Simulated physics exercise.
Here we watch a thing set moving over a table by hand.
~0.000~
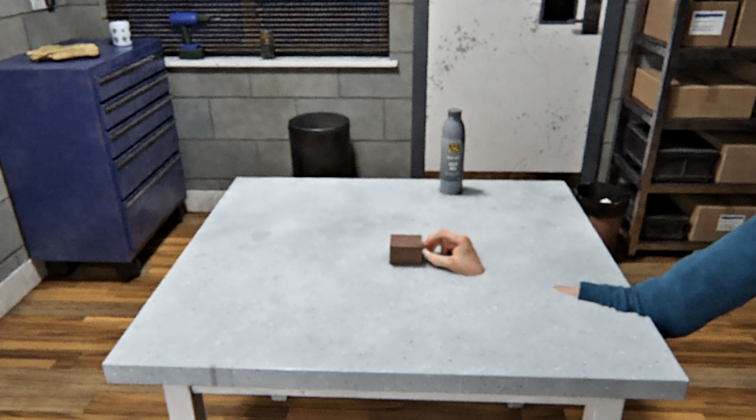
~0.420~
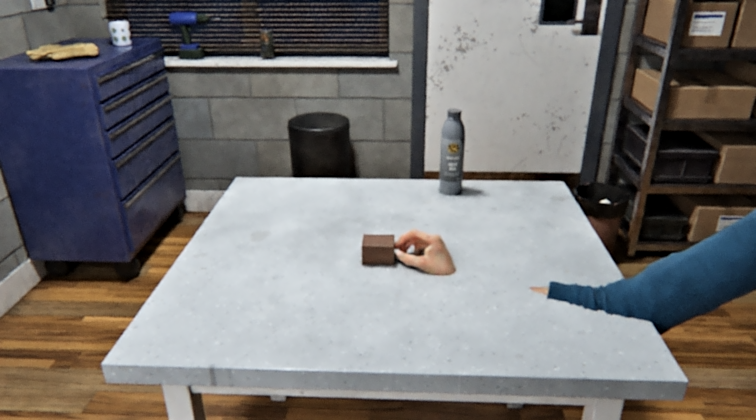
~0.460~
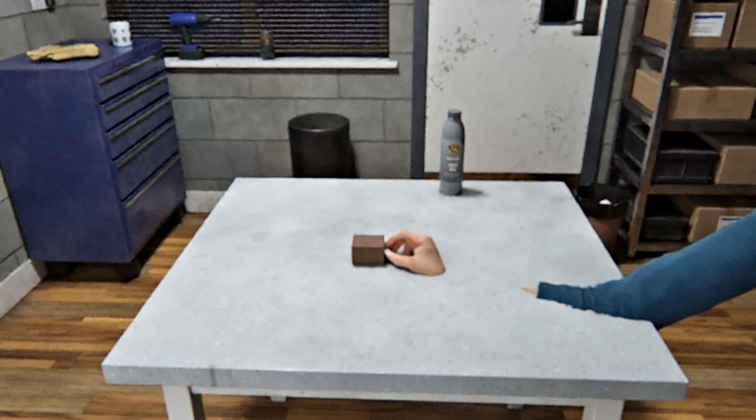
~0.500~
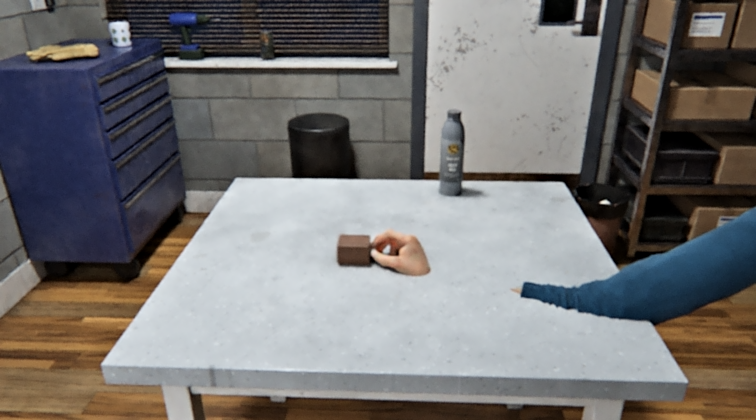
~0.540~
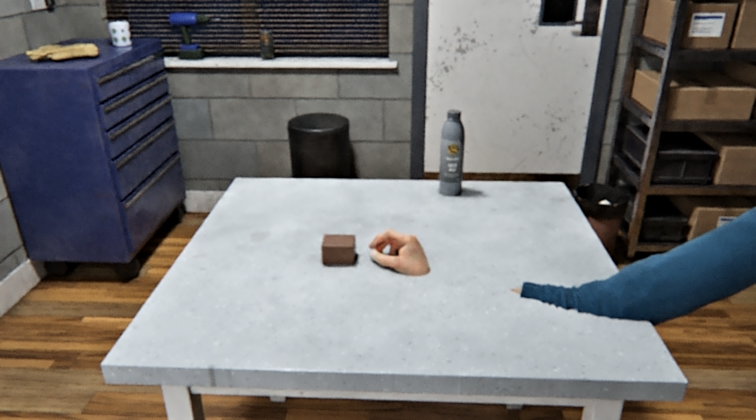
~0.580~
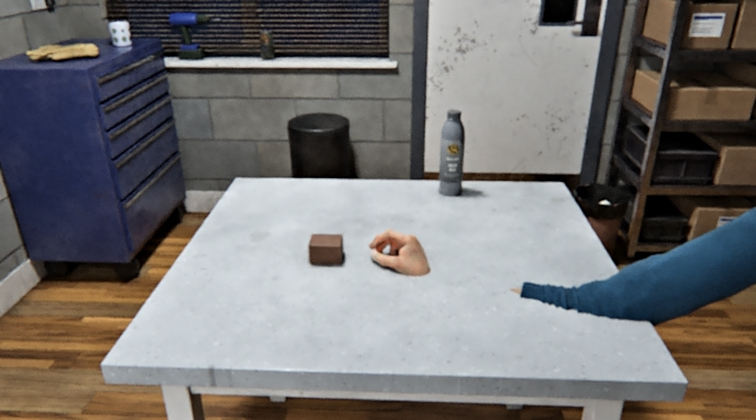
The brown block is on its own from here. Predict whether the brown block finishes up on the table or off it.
Ha, it sits on the tabletop once it's done.
By 0.68 s, brown block moved about its own width near (305, 248).
By 0.78 s, brown block moved well along near (298, 248).
When it is over (1.7 s), moved from the start, brown block. End places, in pixels of the last picture, brown block near (298, 248).
